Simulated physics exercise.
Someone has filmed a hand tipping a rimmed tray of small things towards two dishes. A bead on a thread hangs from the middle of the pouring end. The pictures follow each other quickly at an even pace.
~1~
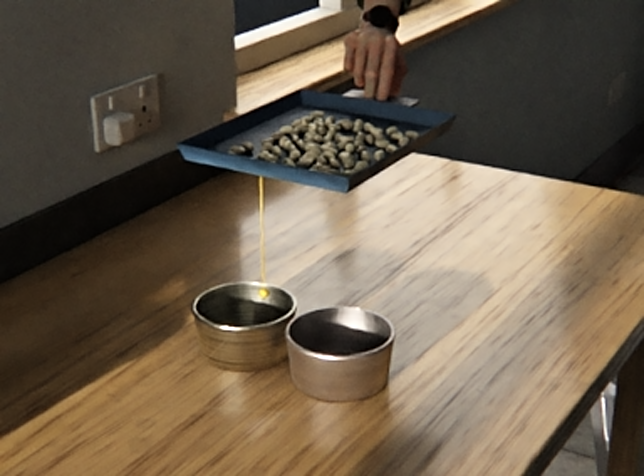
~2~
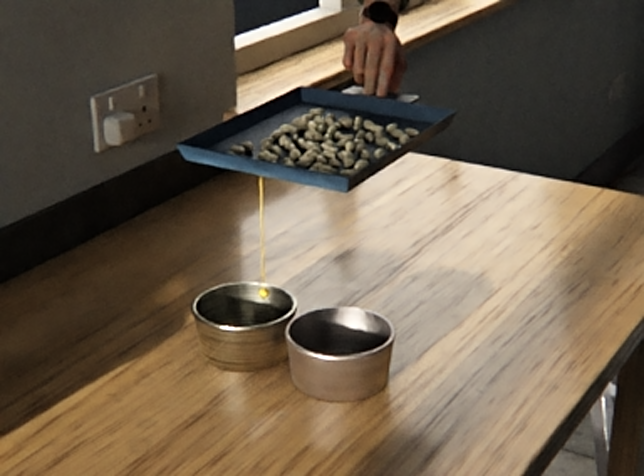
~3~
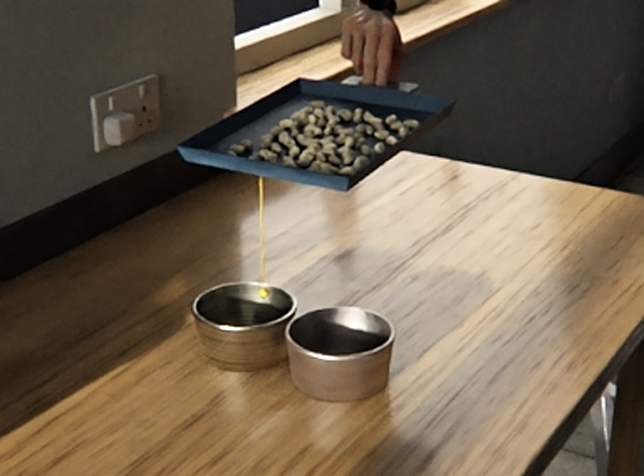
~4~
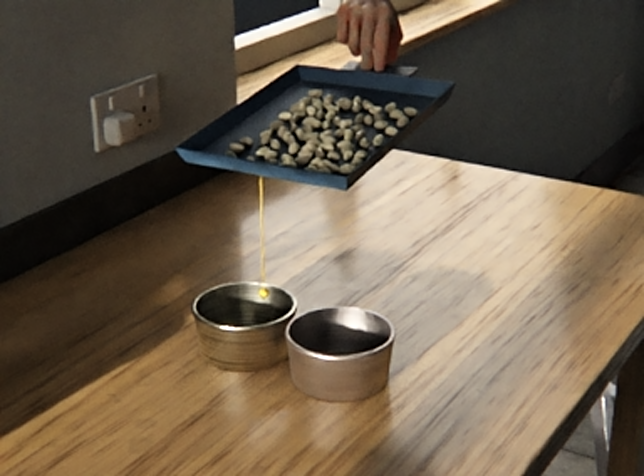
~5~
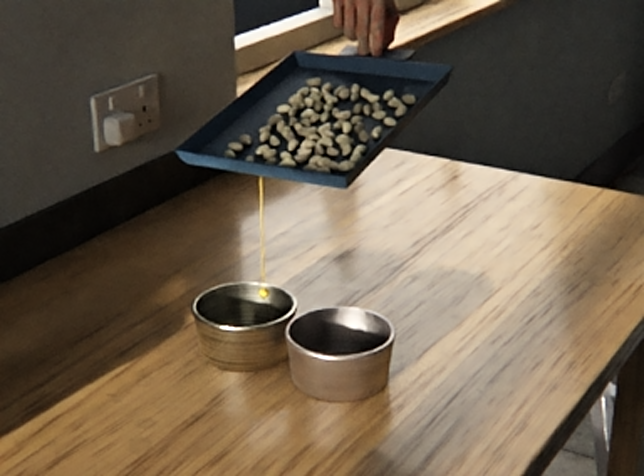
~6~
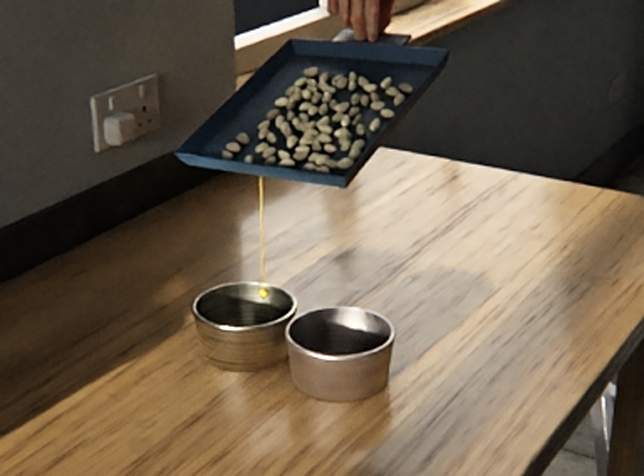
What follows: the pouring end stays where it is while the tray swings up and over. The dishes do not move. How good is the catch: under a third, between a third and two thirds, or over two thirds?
Together they catch under a third.
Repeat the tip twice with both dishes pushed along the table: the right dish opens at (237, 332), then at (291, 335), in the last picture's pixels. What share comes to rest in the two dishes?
First some 80, then 80 per cent.
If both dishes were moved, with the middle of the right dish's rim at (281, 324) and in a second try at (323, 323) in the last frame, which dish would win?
One: The left-hand dish. Two: The left dish.
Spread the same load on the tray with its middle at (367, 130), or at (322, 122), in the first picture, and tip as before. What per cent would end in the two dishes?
Roughly 30 per cent, and 20 per cent.
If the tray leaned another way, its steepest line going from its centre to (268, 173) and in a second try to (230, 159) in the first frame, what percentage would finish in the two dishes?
Roughly 30 per cent, and 30 per cent.
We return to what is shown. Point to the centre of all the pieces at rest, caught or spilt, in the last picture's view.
Roughly at (178, 371).
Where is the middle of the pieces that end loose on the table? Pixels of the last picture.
Close to (155, 379).
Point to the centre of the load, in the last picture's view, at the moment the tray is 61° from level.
Close to (243, 153).
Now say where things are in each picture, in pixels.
In the first picture, corners of the pouring end at (185, 143) and (346, 175), level; middle of the load at (328, 148), white beans; left dish at (215, 343); right dish at (313, 372); bead on its thread at (264, 293).
In the second picture, corners of the pouring end at (185, 143) and (346, 175), level; middle of the load at (328, 146).
In the third picture, corners of the pouring end at (184, 144) and (345, 175), tipped barely, lowest at the left corner; middle of the load at (327, 142).
In the fourth picture, corners of the pouring end at (183, 146) and (344, 174), tipped a little, lowest at the left corner; middle of the load at (327, 136).
In the fifth picture, corners of the pouring end at (183, 148) and (343, 173), tipped a little, lowest at the left corner; middle of the load at (325, 129).
In the sixth picture, corners of the pouring end at (182, 150) and (342, 172), tipped clearly, lowest at the left corner; middle of the load at (324, 123); left dish at (215, 343); right dish at (313, 372).
Soon, tray tipped steeply; nearly all on the tray; a small part in the air.
A while on, tray tipped right over; about half on the tray; a small part in the left dish; a small part outside both; about a quarter in the air.
Towards the end, tray tipped past a quarter turn; about a quarter in the left dish; most outside both.
Finally, tray tipped past a quarter turn; none in the right dish; about a quarter in the left dish; most outside both.
